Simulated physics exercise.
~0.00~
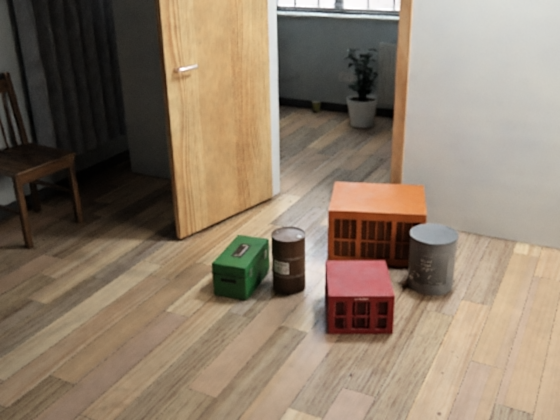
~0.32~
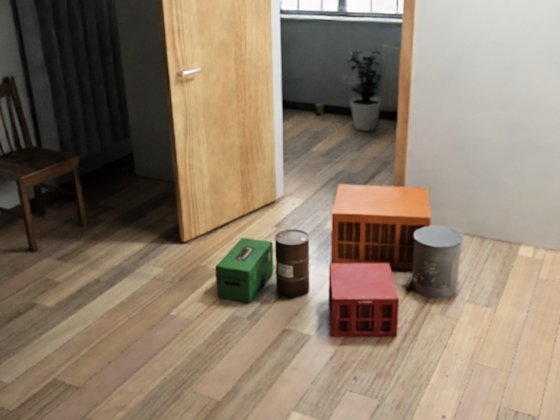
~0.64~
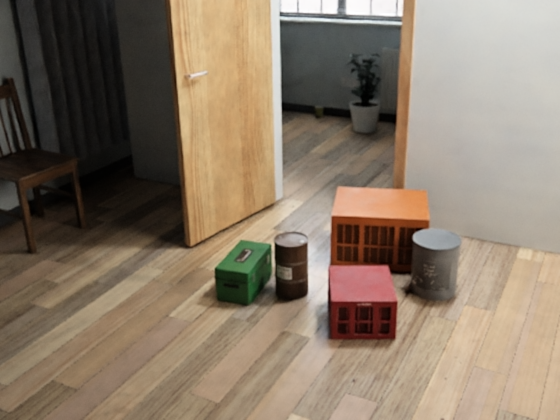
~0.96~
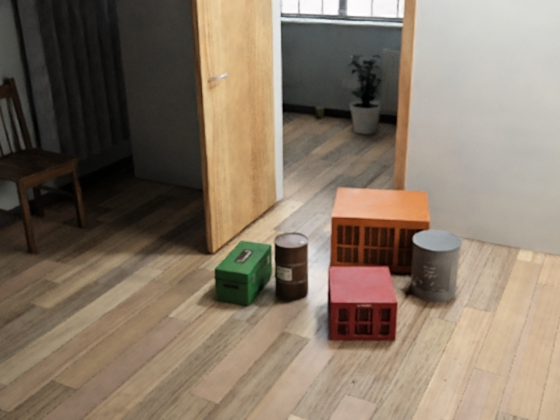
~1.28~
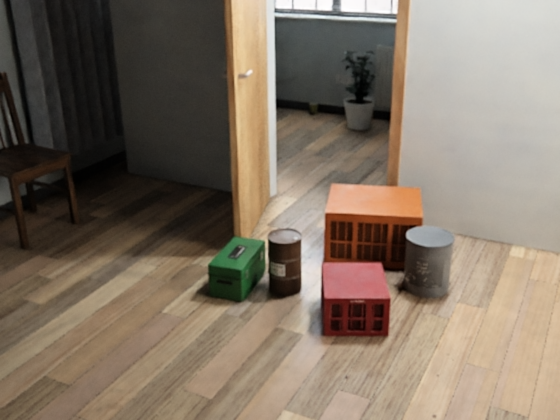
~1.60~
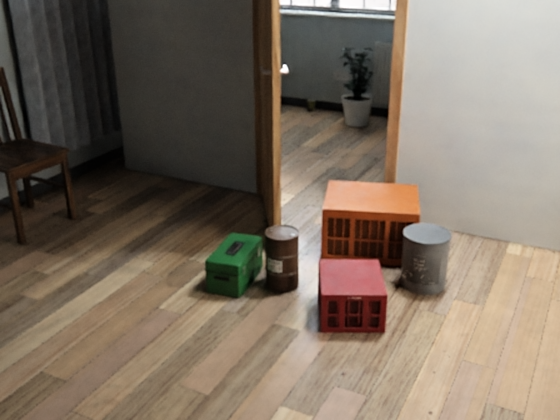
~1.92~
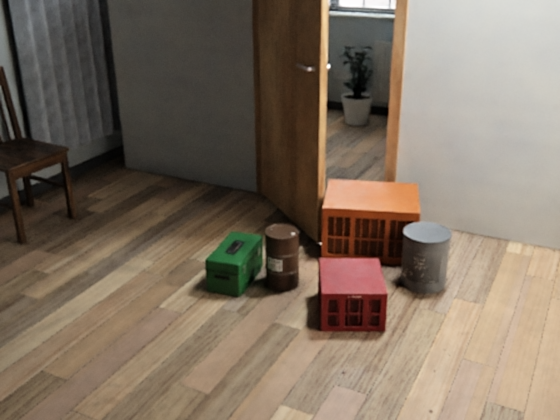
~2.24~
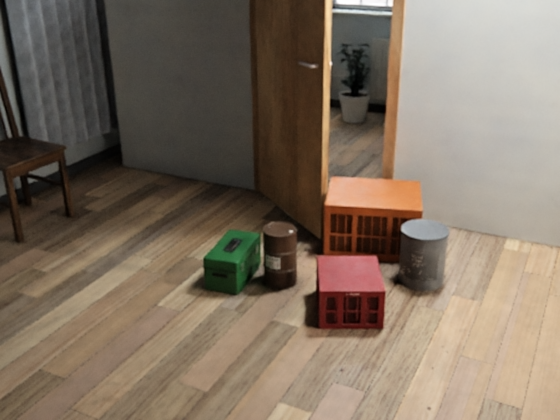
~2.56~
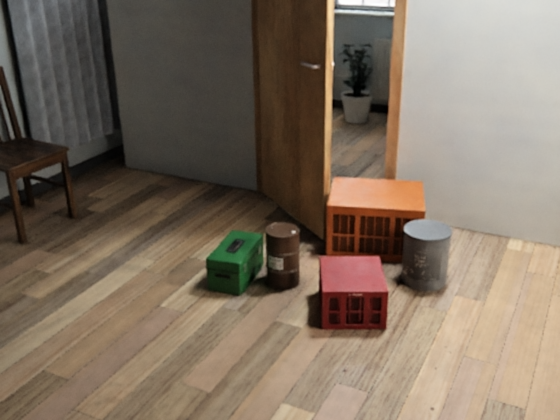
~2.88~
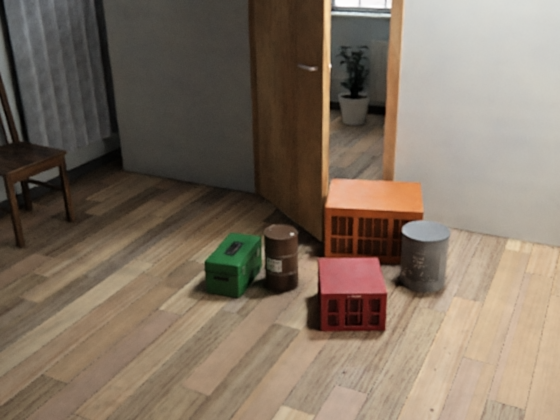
To begin with, a wooden door stands wide open in a room with a plank floor, a chair at the left and a potted plant visible through the doorway. In front sit a green toolbox, a brown canister, a red crate, a grey pail and a larger orange crate. The door begins to swing, turning edge-on and uncovering the grey wall behind it. It keeps swinging rightward, narrowing the view of the plant. Finally it comes to rest partly open, its edge close to the orange crate, while the objects on the floor stay put.
